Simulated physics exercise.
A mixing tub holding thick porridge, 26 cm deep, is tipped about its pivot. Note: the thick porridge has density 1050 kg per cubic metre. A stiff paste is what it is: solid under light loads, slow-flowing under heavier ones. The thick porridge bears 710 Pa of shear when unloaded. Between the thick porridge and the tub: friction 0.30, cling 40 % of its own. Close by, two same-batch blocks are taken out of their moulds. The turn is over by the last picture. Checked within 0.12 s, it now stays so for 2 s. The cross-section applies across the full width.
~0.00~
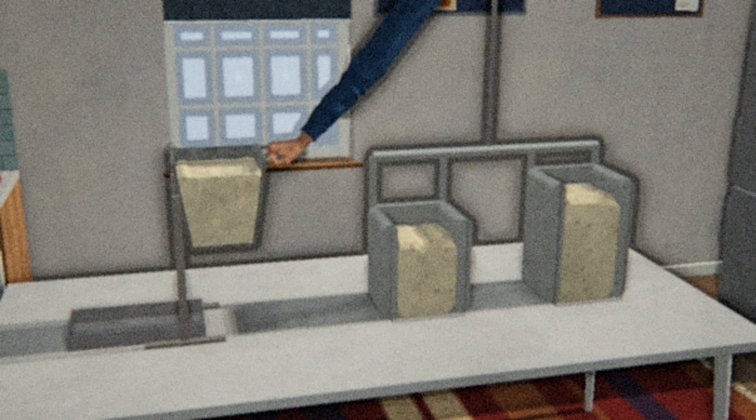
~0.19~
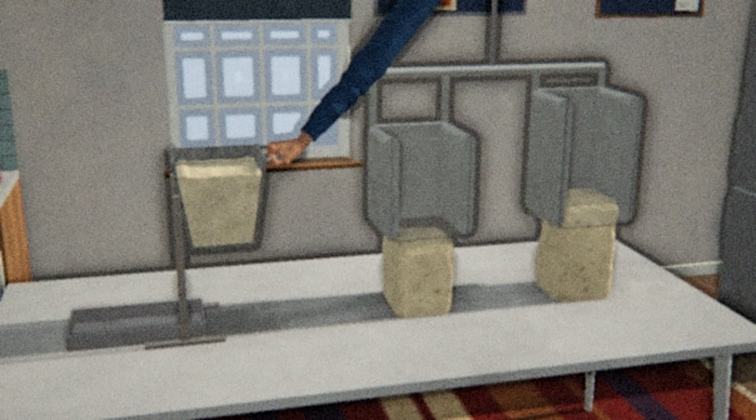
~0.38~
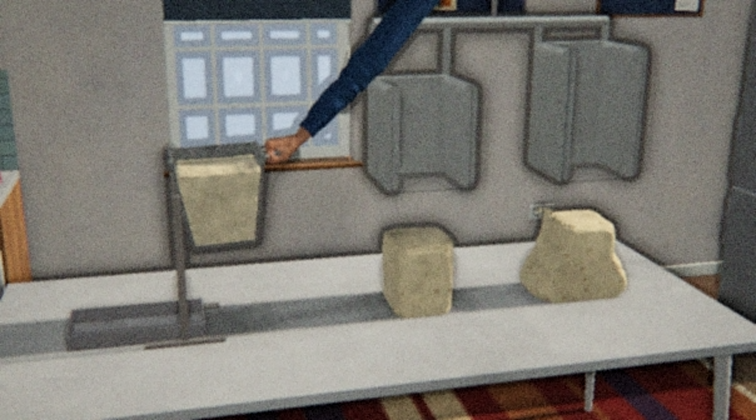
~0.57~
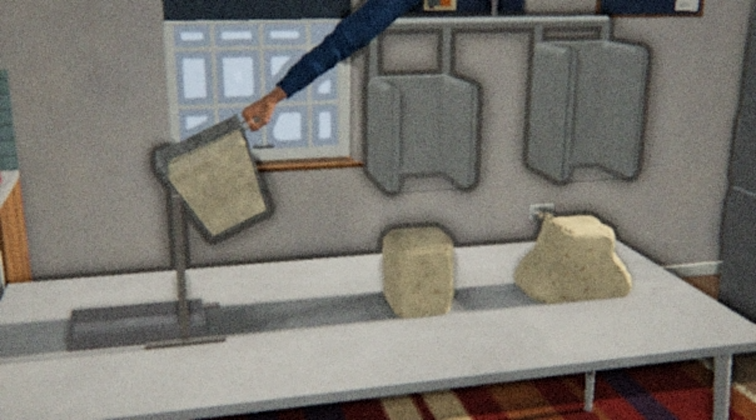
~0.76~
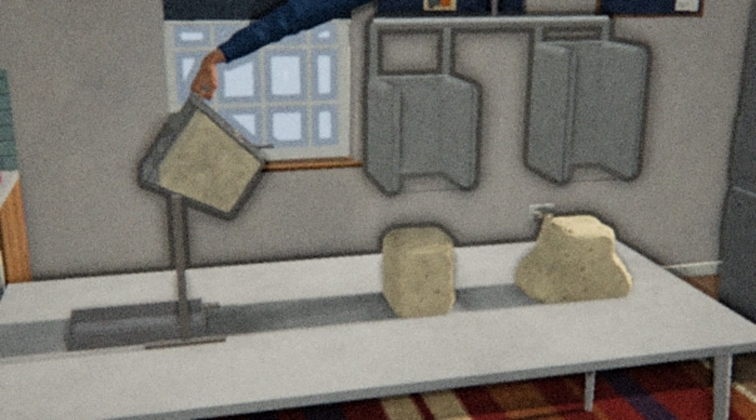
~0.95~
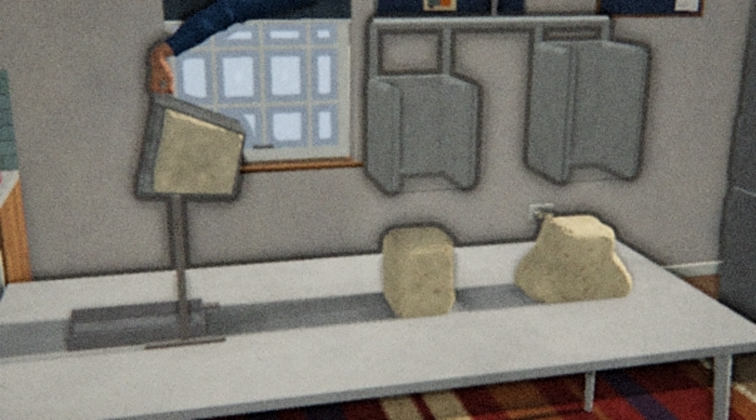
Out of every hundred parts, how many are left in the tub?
Some 100 in every hundred.
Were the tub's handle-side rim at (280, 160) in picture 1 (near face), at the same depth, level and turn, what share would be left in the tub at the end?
Near 100 per cent.
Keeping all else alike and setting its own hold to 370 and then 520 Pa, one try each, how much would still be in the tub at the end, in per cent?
Try one gives 75 per cent, try two gives 100 per cent.
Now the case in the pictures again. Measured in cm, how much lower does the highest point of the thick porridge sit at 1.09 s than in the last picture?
About 0 cm.
By 1.09 s, the tub is at 76 degrees and holds 100 %.
By 1.26 s, the tub is at 76 degrees and holds 100 %.
By 1.43 s, the tub is at 76 degrees and holds 100 %.
By 1.60 s, the tub is at 76 degrees and holds 100 %.
By 2.95 s, at the end, the tub is at 76 degrees and holds 100 %.
